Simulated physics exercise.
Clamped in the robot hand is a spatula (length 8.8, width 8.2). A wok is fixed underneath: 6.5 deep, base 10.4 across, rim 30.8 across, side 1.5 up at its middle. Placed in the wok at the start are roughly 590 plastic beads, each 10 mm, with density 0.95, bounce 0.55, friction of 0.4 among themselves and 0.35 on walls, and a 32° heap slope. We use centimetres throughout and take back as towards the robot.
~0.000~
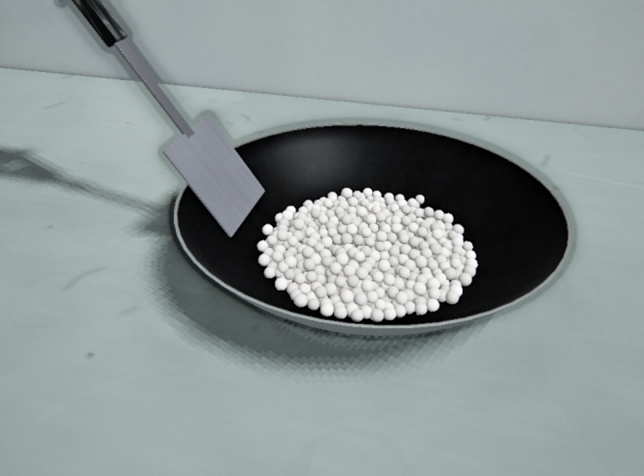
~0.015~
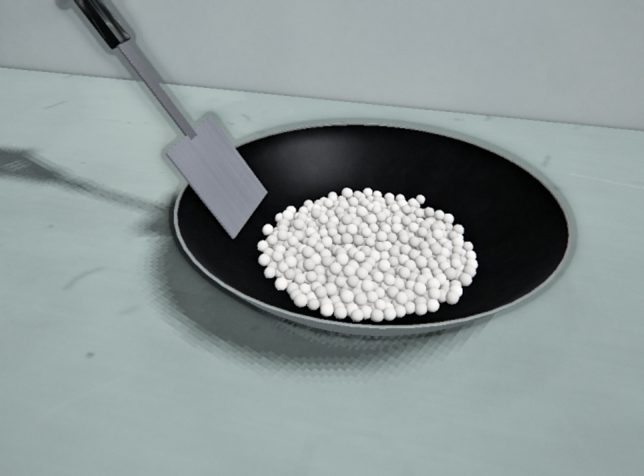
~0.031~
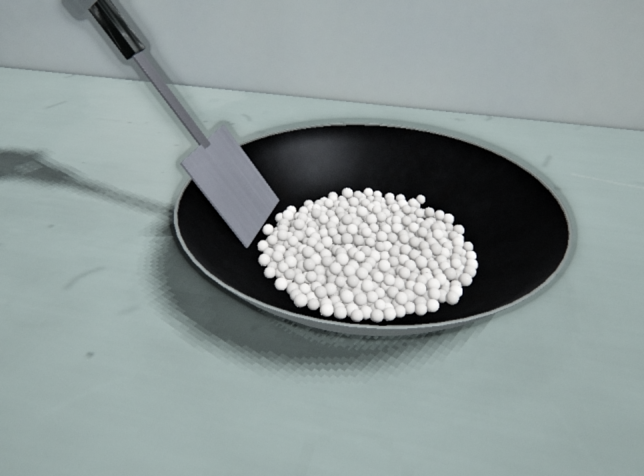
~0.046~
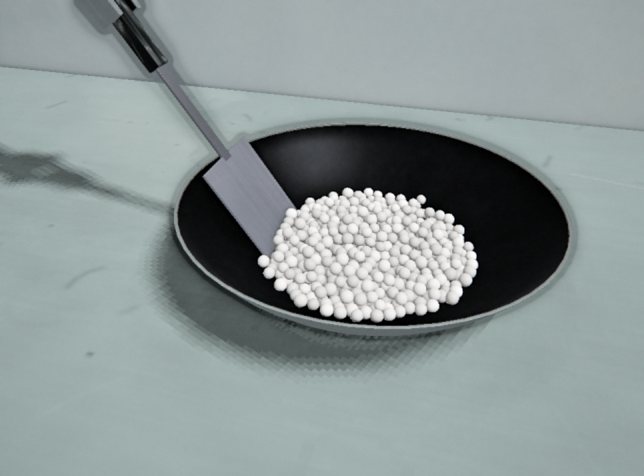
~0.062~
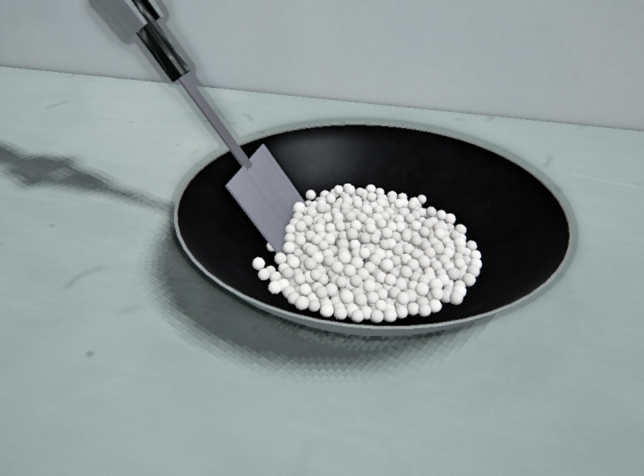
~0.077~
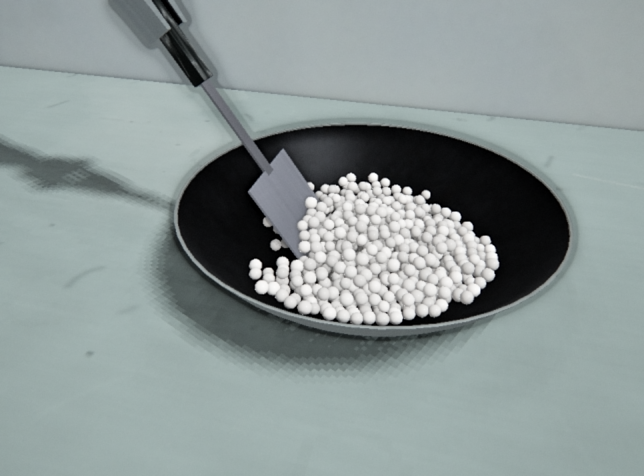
On a pale green surface against a gray wall, a black wok holds a heap of white beads, with a spatula tilted over its left side. The spatula moves down and right into the heap's left edge, then pushes the beads modestly rightward, leaving a few behind the blade.
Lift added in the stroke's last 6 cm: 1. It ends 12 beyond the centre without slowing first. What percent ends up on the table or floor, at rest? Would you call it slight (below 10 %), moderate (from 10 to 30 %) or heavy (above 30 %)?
I would call it heavy.
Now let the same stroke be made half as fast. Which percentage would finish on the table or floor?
In that case, around 20 per cent would end on the table or floor.
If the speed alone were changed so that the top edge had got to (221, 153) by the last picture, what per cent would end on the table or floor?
Expect about 15 per cent there.
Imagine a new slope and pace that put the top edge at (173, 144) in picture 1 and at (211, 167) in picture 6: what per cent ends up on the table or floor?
About 20 per cent.
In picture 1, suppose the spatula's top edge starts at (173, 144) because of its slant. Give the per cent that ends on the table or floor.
Near 40 in a hundred.
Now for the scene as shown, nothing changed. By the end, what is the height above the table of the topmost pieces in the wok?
Close to 4.0 centimetres high.
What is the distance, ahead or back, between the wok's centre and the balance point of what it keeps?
3.0 cm ahead.
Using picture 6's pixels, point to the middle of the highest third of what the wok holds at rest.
The centre sits at about (441, 244).
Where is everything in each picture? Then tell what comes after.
The first picture shows spatula top edge at (187, 132), sloping 55°; upper third of the load around (362, 238), from x 265 to 470, top at y 195; 590 in the wok.
The second picture shows spatula top edge at (190, 133), sloping 55°; upper third of the load around (362, 238), from x 265 to 470, top at y 195.
The third picture shows spatula top edge at (203, 143), sloping 55°; upper third of the load around (362, 238), from x 265 to 470, top at y 195.
The fourth picture shows spatula top edge at (224, 155), sloping 55°; upper third of the load around (361, 238), from x 265 to 470, top at y 195.
The fifth picture shows spatula top edge at (246, 163), sloping 55°; upper third of the load around (362, 236), from x 260 to 475, top at y 190.
The sixth picture shows spatula top edge at (267, 169), sloping 55°; upper third of the load around (370, 235), from x 255 to 490, top at y 180; 590 in the wok.
By 0.12 s, sloping 55°, highest piece 7 above the table; 590 in the wok.
By 0.16 s, sloping 55°, highest piece 8 above the table; 590 in the wok.
By 0.39 s, sloping 55°, highest piece 17 above the table; 368 in the wok, 43 on the table or floor, 179 on the blade or in flight.
By 1.44 s, sloping 55°, highest piece 4 above the table; 367 in the wok, 223 on the table or floor.
Final count, 367 in the wok, 223 on the table or floor. That is 38 % on the table or floor.
